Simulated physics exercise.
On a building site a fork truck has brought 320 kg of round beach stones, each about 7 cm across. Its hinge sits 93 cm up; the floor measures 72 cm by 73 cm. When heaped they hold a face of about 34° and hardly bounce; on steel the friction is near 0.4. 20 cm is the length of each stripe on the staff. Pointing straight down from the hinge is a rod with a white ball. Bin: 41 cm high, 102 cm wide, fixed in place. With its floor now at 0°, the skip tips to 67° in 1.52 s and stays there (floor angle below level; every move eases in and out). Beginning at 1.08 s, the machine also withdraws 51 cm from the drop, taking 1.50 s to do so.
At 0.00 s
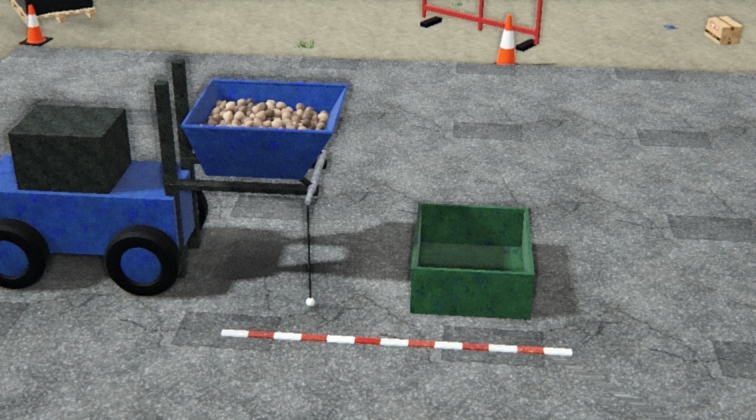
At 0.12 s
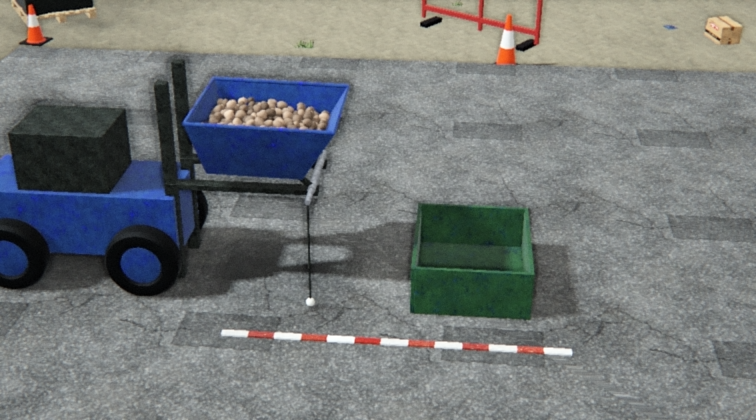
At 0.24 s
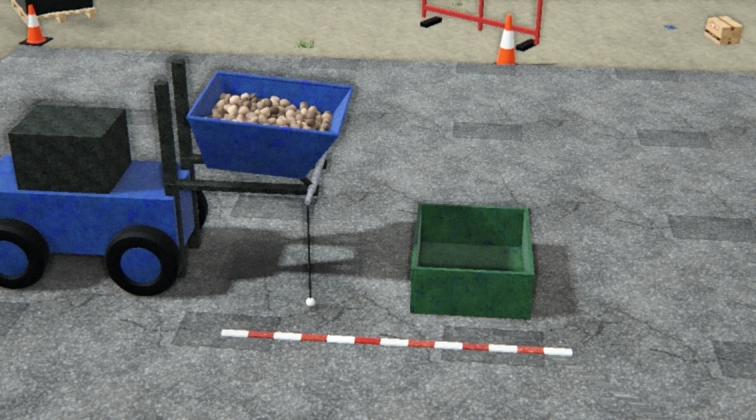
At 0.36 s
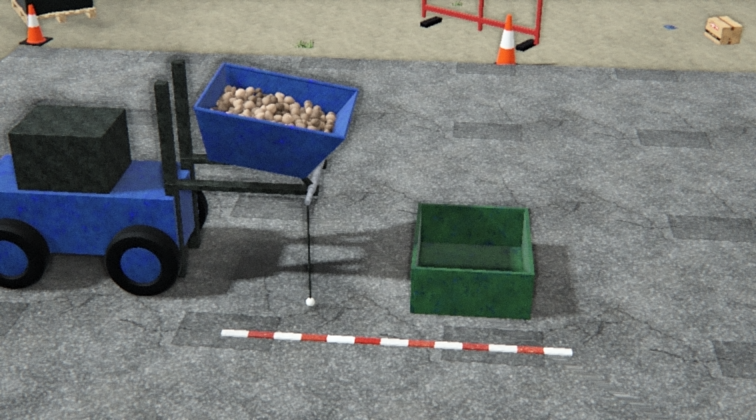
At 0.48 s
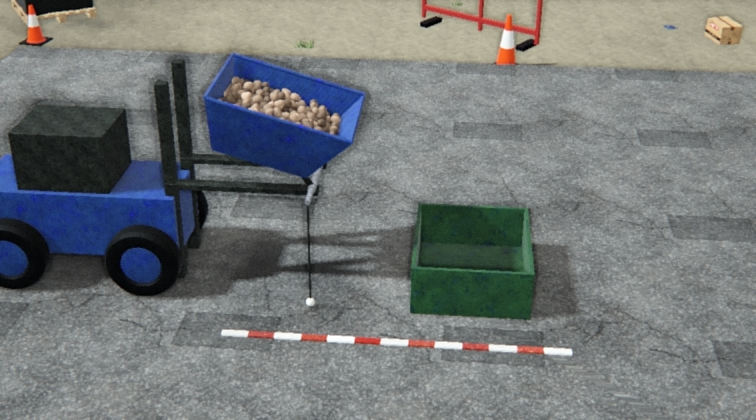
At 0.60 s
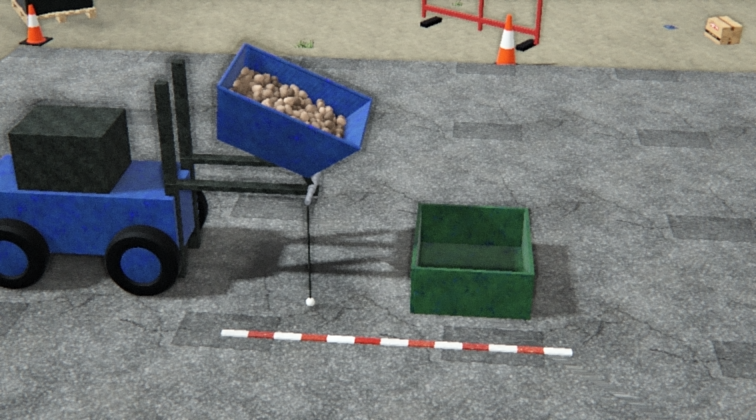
A blue fork truck with a dark block on its back stands at the left of a grey paved yard, seen from slightly above by a still camera. Its raised blue skip holds round, pale brown stones, with an open green box to the right, a red-and-white pole in front and cones behind. The skip tilts steadily towards the right, its left side rising, while the truck stays put.
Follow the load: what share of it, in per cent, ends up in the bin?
I would say roughly 30 per cent.
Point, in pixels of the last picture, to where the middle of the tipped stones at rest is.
Middle at around (386, 269), I'd say.
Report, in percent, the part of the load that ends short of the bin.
Estimated share: Approx. 65 %.
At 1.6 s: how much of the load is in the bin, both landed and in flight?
10 per cent, give or take.
After 1.1 s the floor is at 57°; 100 % in the skip; the foremost stones are at (379, 162).
After 1.6 s the floor is at 67°; 70 % in the skip, 18 % short of the bin, 11 % in the bin, 1 % beside or beyond the bin; the foremost stones are at (456, 271).
After 3.0 s the floor is at 67°; 21 % in the skip, 47 % short of the bin, 28 % in the bin, 4 % beside or beyond the bin; the foremost stones are at (521, 277).
After 5.5 s the floor is at 67°; 1 % in the skip, 67 % short of the bin, 28 % in the bin, 4 % beside or beyond the bin; the foremost stones are at (521, 277).
